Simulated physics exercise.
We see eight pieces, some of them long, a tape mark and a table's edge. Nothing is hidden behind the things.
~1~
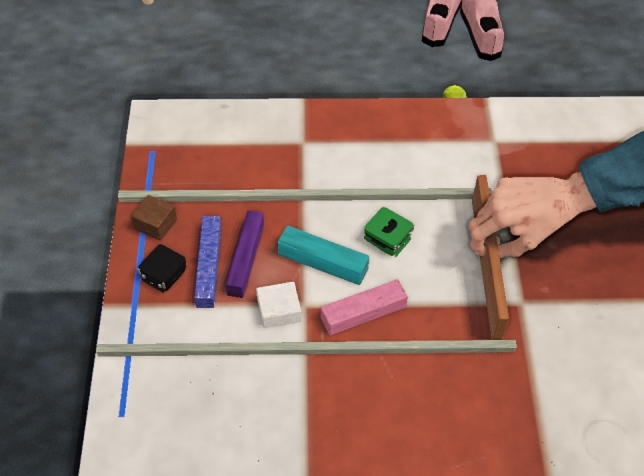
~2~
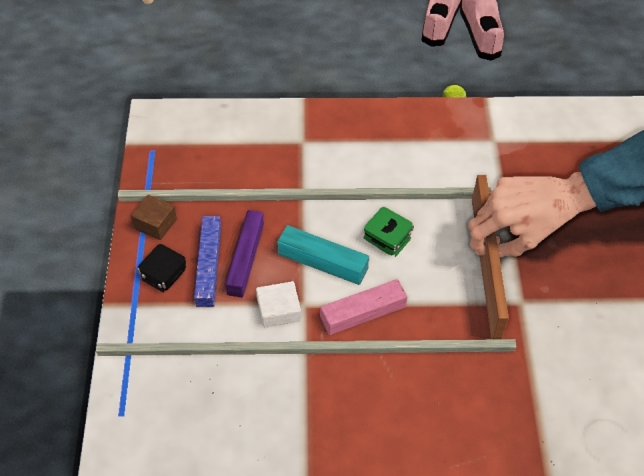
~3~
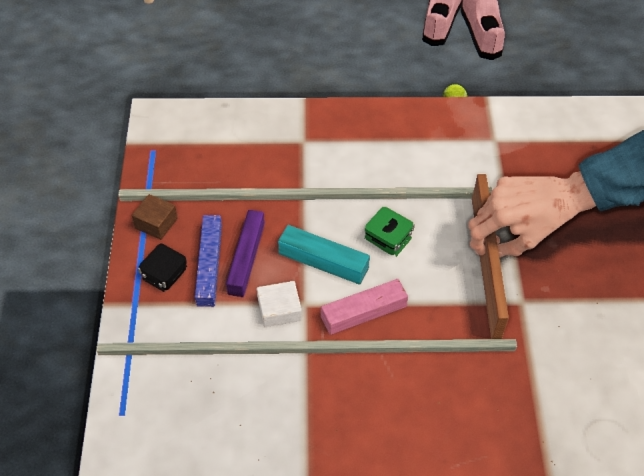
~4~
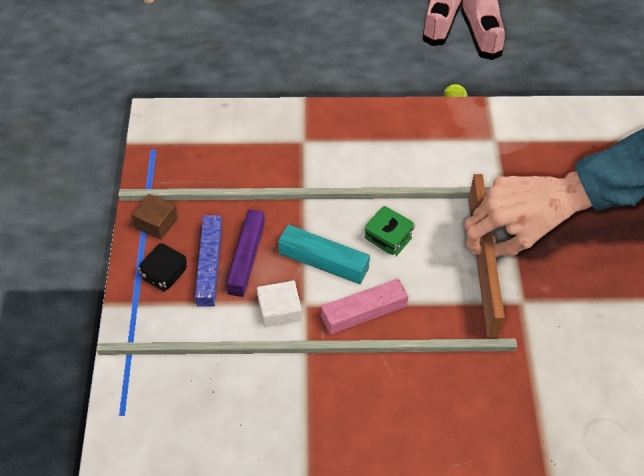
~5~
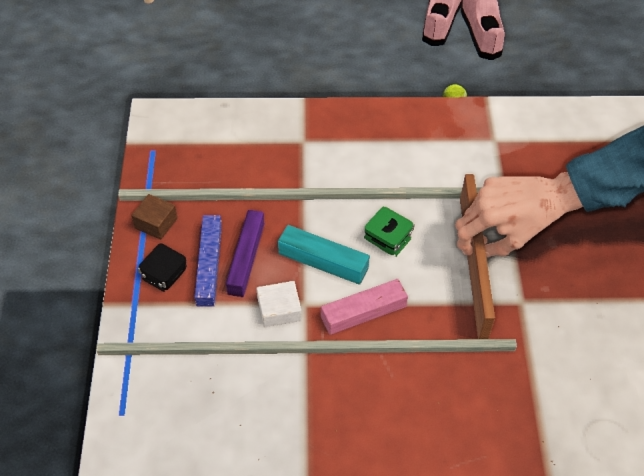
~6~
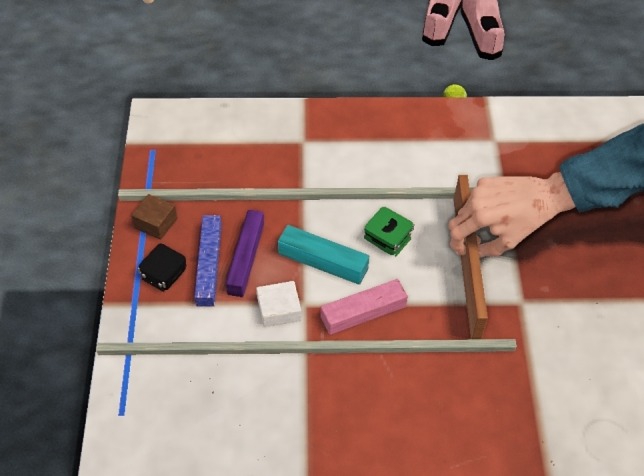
A hand held a wooden board upright between two rails on a checkered table, then slid it slightly left toward the scattered colourful blocks and sticks, which all stayed where they were.
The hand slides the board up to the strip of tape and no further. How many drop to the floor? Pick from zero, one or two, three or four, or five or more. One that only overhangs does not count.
Here the number that fall off is five or more.
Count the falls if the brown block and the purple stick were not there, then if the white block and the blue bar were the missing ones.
It would be 5 and 5.
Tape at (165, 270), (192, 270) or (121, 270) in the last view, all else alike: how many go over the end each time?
The counts: 4, 2 and 8.
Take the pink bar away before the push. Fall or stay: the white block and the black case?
The white block holds on; the black case falls.
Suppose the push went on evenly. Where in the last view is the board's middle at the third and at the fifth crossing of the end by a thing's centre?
Its middle is around (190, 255) and later (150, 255).
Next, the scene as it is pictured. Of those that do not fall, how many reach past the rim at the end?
1 of them.
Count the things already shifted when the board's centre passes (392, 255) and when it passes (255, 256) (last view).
At the one place 2, at the other 8.
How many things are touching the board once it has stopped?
1 of them.
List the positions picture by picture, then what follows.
Brown block (154, 218); black case (163, 269); blue bar (208, 261); board (489, 255); tape (139, 271), in the first frame.
Black case (163, 269); board (489, 255), in the second frame.
Blue bar (209, 260); pink bar (364, 306), in the third frame.
Brown block (155, 217); purple stick (246, 252), in the fourth frame.
Black case (164, 268); turquoise stick (324, 254), in the fifth frame.
Brown block (155, 217); black case (164, 268); blue bar (208, 260); board (469, 255); tape (139, 270), in the sixth frame.
A little later, none off yet; brown block at rest near (155, 217); black case at rest near (164, 268); blue bar at rest near (208, 260).
Next, none off yet; brown block shifted about its own width near (132, 213); black case shifted about its own width near (123, 276); blue bar shifted a little near (155, 264).
When it is over, the number that fall off is five or more; down, pink bar, turquoise stick, white block, purple stick, blue bar, black case and brown block.
